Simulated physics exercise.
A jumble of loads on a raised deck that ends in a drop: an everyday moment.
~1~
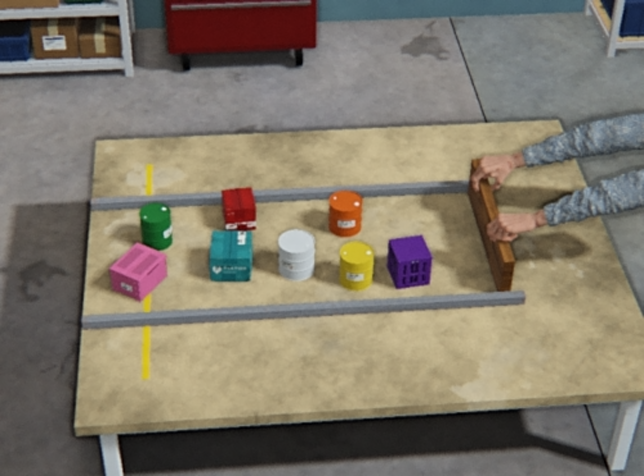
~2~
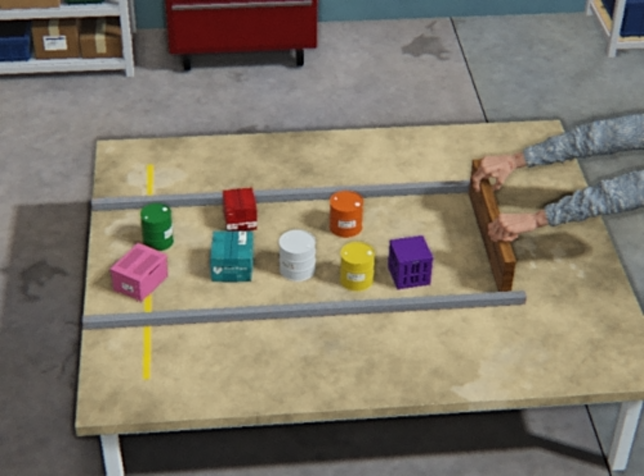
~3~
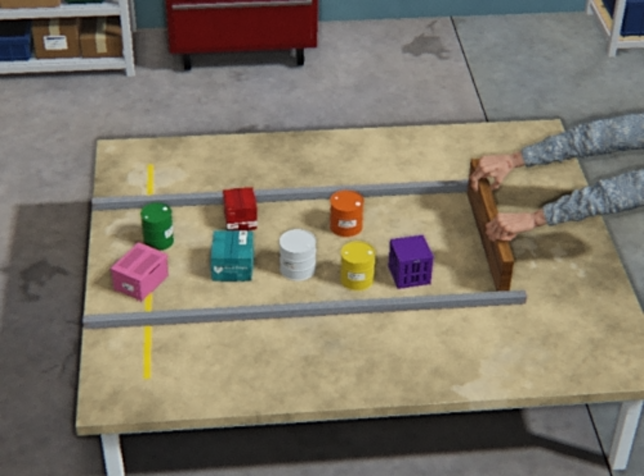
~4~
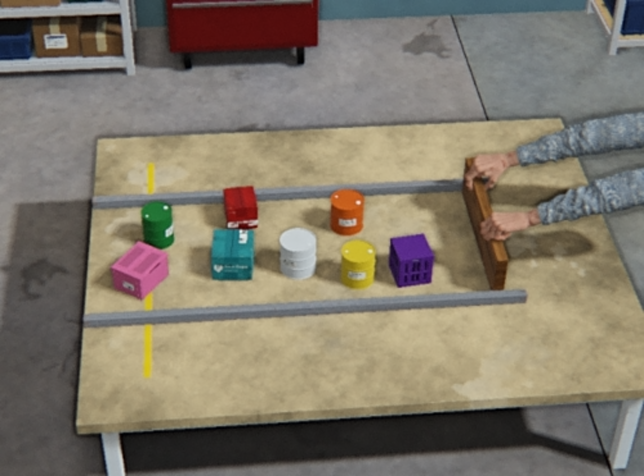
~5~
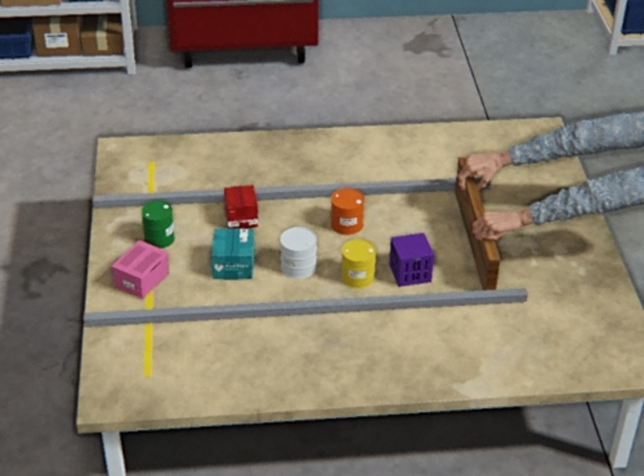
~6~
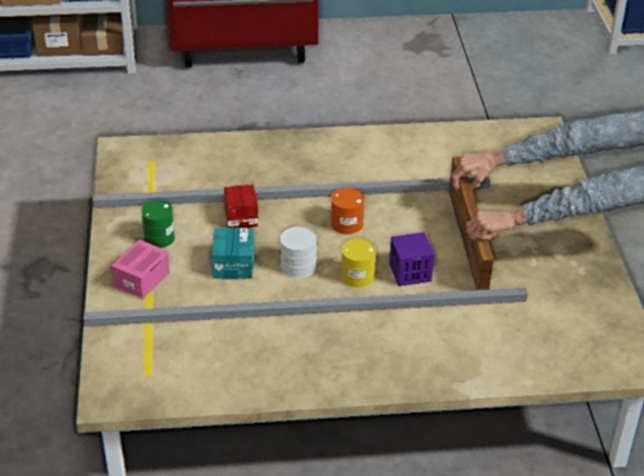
Two hands sliding a wooden plank slightly left between grey rails on a table, with colourful boxes and canisters staying still.
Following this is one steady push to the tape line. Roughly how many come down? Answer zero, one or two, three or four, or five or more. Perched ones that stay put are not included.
One or two.
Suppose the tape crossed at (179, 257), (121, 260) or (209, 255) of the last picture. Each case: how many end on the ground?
1, 4, 0.
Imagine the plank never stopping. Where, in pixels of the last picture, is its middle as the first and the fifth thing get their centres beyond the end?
I'd put the first at about (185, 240) and the next at about (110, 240).
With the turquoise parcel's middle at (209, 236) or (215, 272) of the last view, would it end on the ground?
In that order, I'd say it is not knocked off, then is not knocked off.
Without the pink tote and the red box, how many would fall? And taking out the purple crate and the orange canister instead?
Result: 0, then 1.
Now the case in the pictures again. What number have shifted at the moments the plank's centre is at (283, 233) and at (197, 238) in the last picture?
That makes 6 at the first spot and 8 at the second.
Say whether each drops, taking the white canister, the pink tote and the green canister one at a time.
White canister keeps its place, pink tote goes over the edge, green canister keeps its place.
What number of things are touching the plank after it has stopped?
In total, 4.
Early on, none off yet; pink tote at rest near (141, 270); green canister at rest near (158, 224); turquoise parcel at rest near (233, 254).
A while later, none off yet; pink tote at rest near (141, 270); green canister at rest near (158, 224); turquoise parcel travelled a little near (214, 253).
Further along, none off yet; pink tote travelled about its own width near (111, 275); green canister at rest near (158, 224); turquoise parcel travelled well along near (156, 254).
Finally, the number that fall off is one or two; lost, pink tote.
